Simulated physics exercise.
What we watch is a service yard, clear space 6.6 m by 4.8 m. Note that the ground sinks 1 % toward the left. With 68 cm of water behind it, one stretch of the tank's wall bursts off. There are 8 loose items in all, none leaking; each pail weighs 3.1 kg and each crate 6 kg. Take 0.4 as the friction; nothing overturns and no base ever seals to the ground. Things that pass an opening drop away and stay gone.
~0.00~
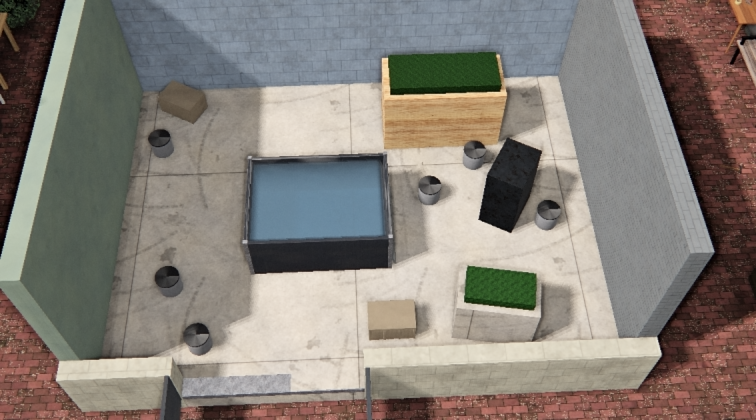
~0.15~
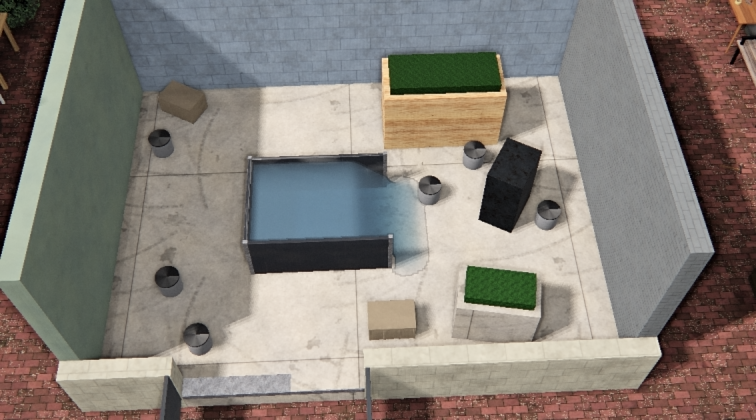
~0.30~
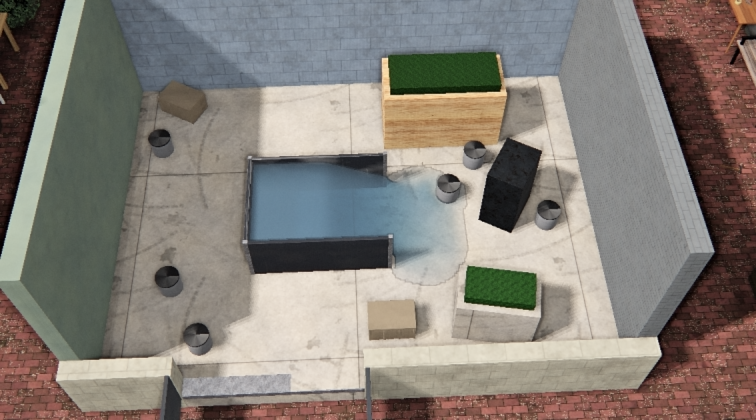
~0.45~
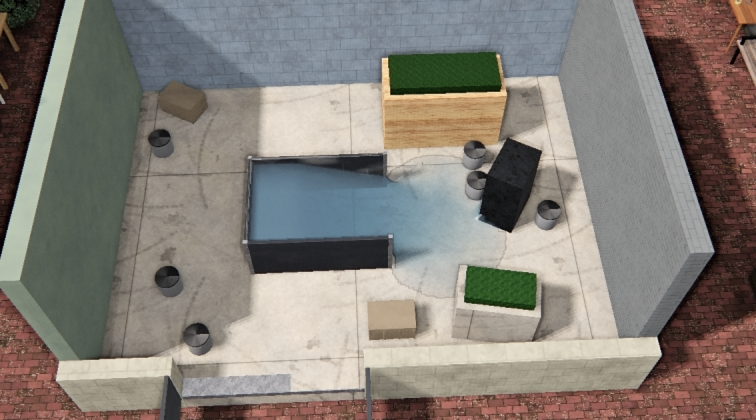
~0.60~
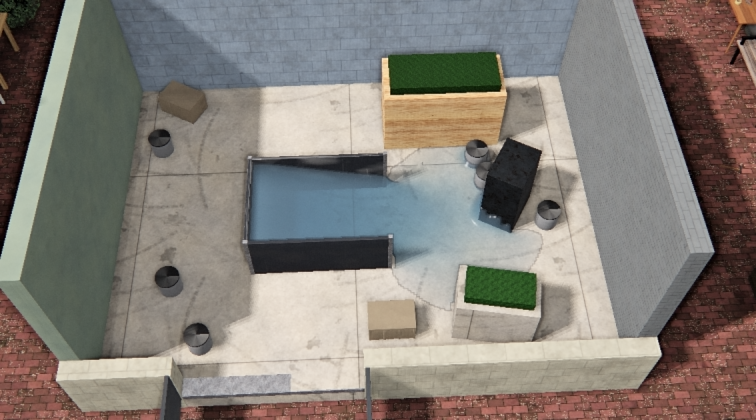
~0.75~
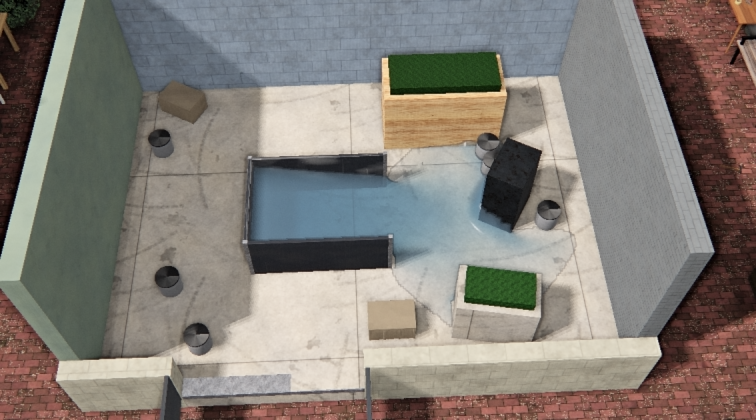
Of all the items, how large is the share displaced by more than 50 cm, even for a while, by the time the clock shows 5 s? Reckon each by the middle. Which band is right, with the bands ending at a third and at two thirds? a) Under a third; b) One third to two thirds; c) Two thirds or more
The answer is b.
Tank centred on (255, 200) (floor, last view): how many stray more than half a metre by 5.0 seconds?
3.
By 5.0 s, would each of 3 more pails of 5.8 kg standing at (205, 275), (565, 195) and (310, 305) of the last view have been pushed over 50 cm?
Check, in order - not exceeded, exceeded, not exceeded.
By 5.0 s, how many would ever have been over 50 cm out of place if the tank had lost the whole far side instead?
That would give 6.
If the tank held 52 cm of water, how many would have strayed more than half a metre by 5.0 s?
In that case the number is 3.
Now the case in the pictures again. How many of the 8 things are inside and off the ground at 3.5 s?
That would be 3 of them.
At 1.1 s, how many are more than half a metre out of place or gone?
2.
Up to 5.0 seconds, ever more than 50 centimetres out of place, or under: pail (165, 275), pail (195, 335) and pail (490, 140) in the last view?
Result, in order: Undershooting / overshooting / overshooting.
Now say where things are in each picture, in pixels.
A pail at (430, 185), on the bottom; a pail at (475, 149), on the bottom; water covers 2.4 m2; 0 of 8 have shifted, in the first picture.
A pail at (430, 185), on the bottom; a pail at (475, 149) rests on the ground; water covers 3.1 m2; 0 of 8 have shifted, in the second picture.
A pail at (449, 183), on the bottom, 26 cm from its start; a pail at (475, 149), on the bottom; 4.0 m2 under water; 1 of 8 have shifted, in the third picture.
A pail at (478, 180), on the bottom, 69 cm from its start; a pail at (475, 149) rests on the ground; water covers 5.3 m2; 1 of 8 have shifted, in the fourth picture.
A pail at (487, 171), on the bottom, 85 cm from its start; a pail at (477, 148), on the bottom, 4 cm from its start; water covers 6.3 m2; 1 of 8 have shifted, in the fifth picture.
A pail at (494, 159), afloat, 102 cm from its start; a pail at (488, 141), on the bottom, 24 cm from its start; 7.1 m2 under water; 2 of 8 have shifted, in the sixth picture.
After 1.1 s 2 of 8 are over 50 cm from their spots; 2 afloat.
After 2.2 s 2 of 8 are over 50 cm from their spots; 2 afloat.
After 3.5 s 3 of 8 are over 50 cm from their spots; 3 afloat.
After 5.0 s 5 of 8 are over 50 cm from their spots, and 5 have been at some point; 2 afloat.
